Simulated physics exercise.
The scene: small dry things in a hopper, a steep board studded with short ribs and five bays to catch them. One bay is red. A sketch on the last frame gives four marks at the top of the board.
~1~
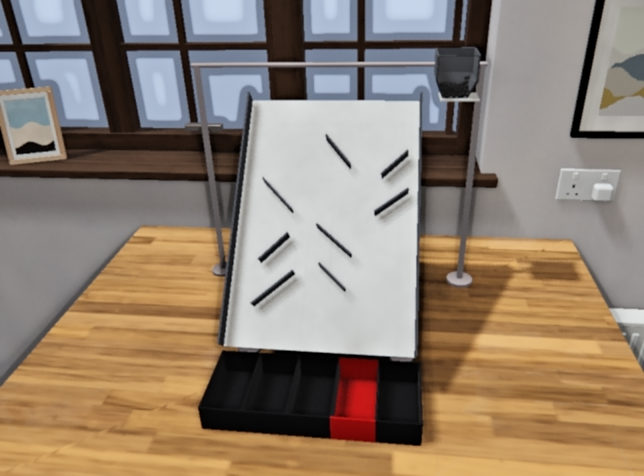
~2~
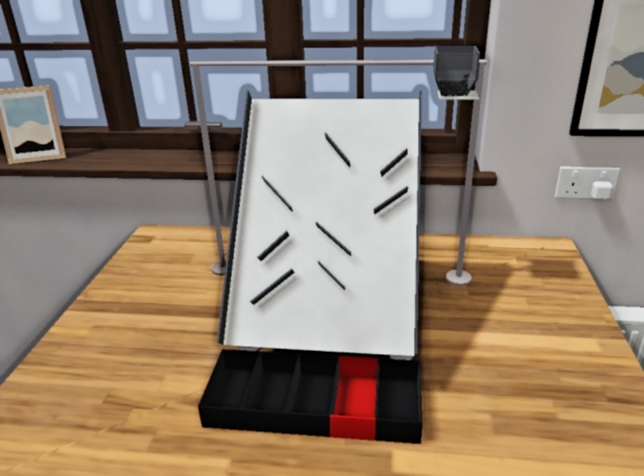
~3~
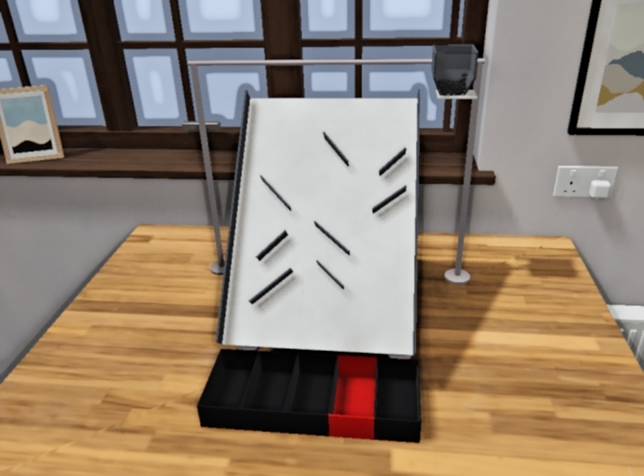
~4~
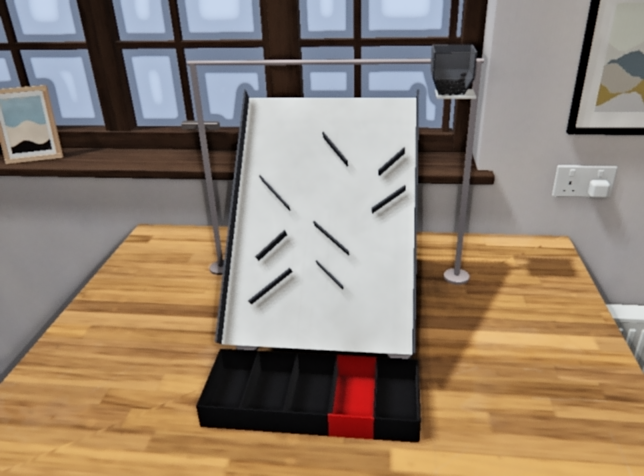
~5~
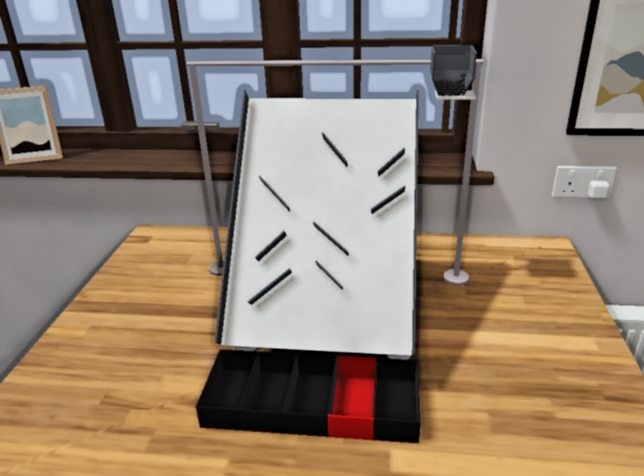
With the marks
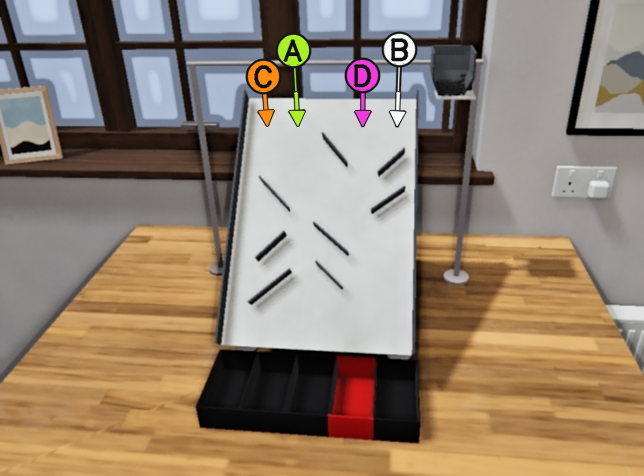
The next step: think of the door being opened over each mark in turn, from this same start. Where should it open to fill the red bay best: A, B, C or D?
It is D.
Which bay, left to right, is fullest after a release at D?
The fourth from the left.
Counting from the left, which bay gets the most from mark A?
The third from the left.
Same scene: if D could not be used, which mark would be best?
It is B.
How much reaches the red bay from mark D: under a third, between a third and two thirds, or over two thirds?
Between a third and two thirds.
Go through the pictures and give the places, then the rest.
Hopper at (456, 90), black beans, door shut, in the first frame.
Ribs (325, 132) to (349, 162), (381, 171) to (407, 148), (262, 176) to (291, 207), in the second frame.
Ribs (372, 209) to (406, 185), (256, 257) to (286, 230), (314, 221) to (349, 252), in the third frame.
Ribs (248, 302) to (290, 268), (316, 260) to (342, 286), in the fourth frame.
Red bay at (351, 426), number 4 of 5 from the left, in the fifth frame.
On the marked copy, mark A meets the board at (297, 120); mark B meets the board at (397, 120); mark C meets the board at (266, 120); mark D meets the board at (362, 120).
Choosing A, a small part in the red bay, most in other bays, a small part outside the box.
Choosing B, about a quarter in the red bay, about two thirds in other bays, a small part held on the board.
Choosing C, none in the red bay, nearly all in other bays, a small part outside the box.
Choosing D, about half in the red bay, about a third in other bays, a small part outside the box.
